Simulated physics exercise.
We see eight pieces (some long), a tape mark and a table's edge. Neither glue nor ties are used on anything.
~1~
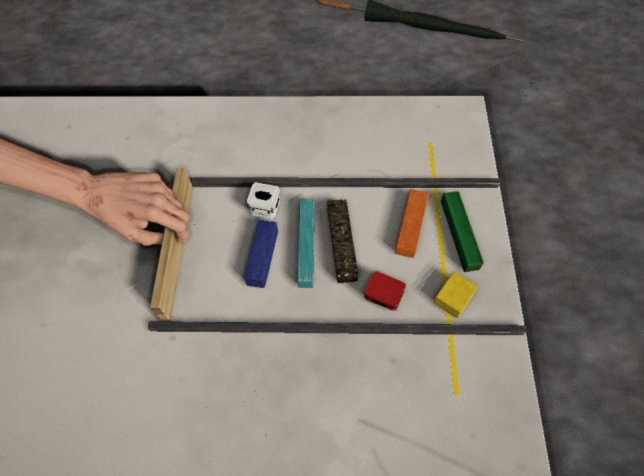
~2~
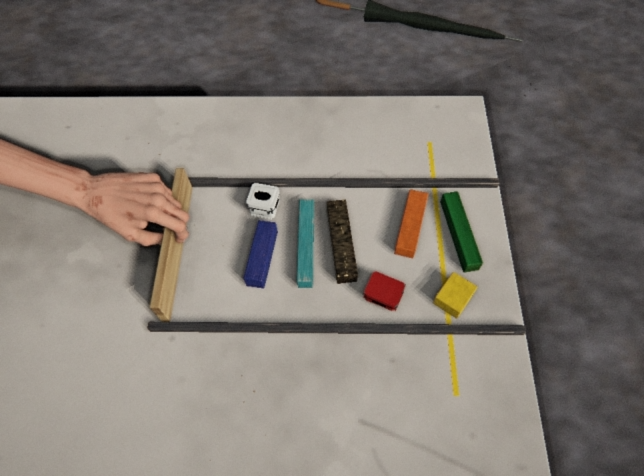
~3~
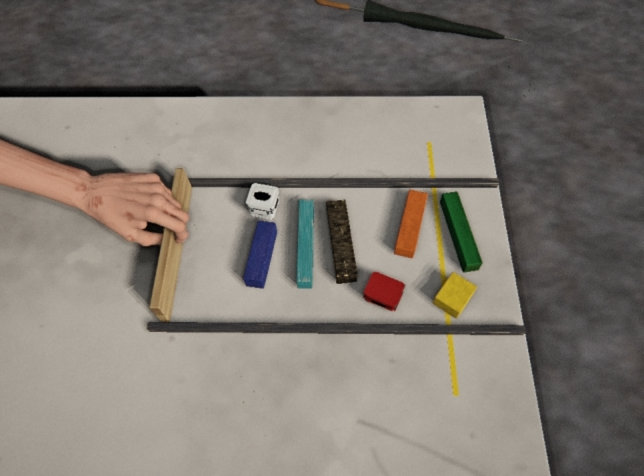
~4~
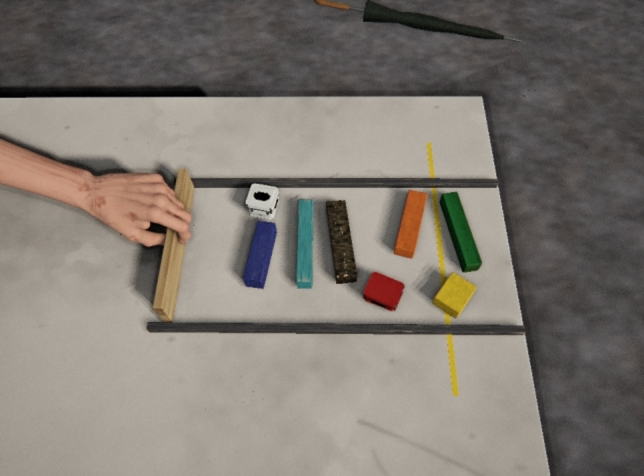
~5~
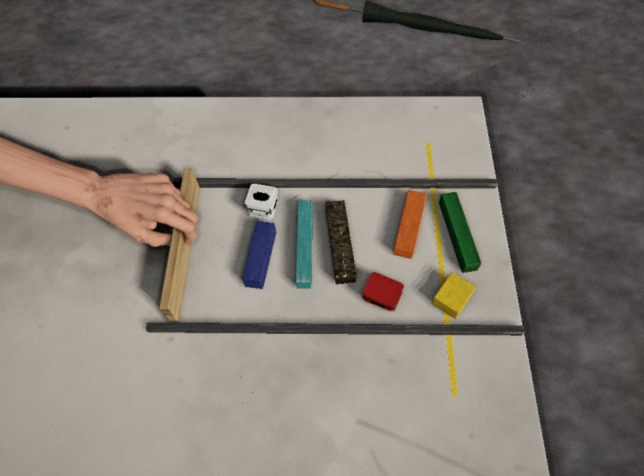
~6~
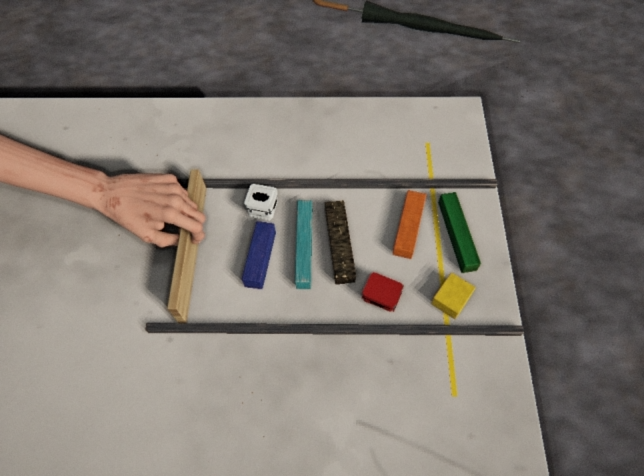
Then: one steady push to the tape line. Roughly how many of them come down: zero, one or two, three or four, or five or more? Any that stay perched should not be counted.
One or two.
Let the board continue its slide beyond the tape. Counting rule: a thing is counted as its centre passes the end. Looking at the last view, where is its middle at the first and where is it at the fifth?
I'd put the first at about (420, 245) and the next at about (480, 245).
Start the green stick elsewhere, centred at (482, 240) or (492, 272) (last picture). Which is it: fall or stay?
First place: It comes off; second place: It comes off.
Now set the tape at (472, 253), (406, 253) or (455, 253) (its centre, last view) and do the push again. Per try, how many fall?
Tallies in the order asked: 4, 0, 2.
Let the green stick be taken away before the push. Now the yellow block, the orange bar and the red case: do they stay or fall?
Yellow block still up, orange bar down, red case still up.
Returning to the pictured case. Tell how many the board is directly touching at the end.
Well, it touches 3.
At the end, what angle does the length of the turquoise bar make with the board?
Near 5 degrees.
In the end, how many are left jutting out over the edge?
0 of them.
Early on, none off yet; green stick at rest near (459, 232); yellow block at rest near (453, 296); orange bar at rest near (410, 224).
A while later, none off yet; green stick travelled a little near (490, 233); yellow block moving near (462, 300); orange bar travelled about its own width near (471, 225).
Finally, the number that fall off is one or two; lost, orange bar and green stick.
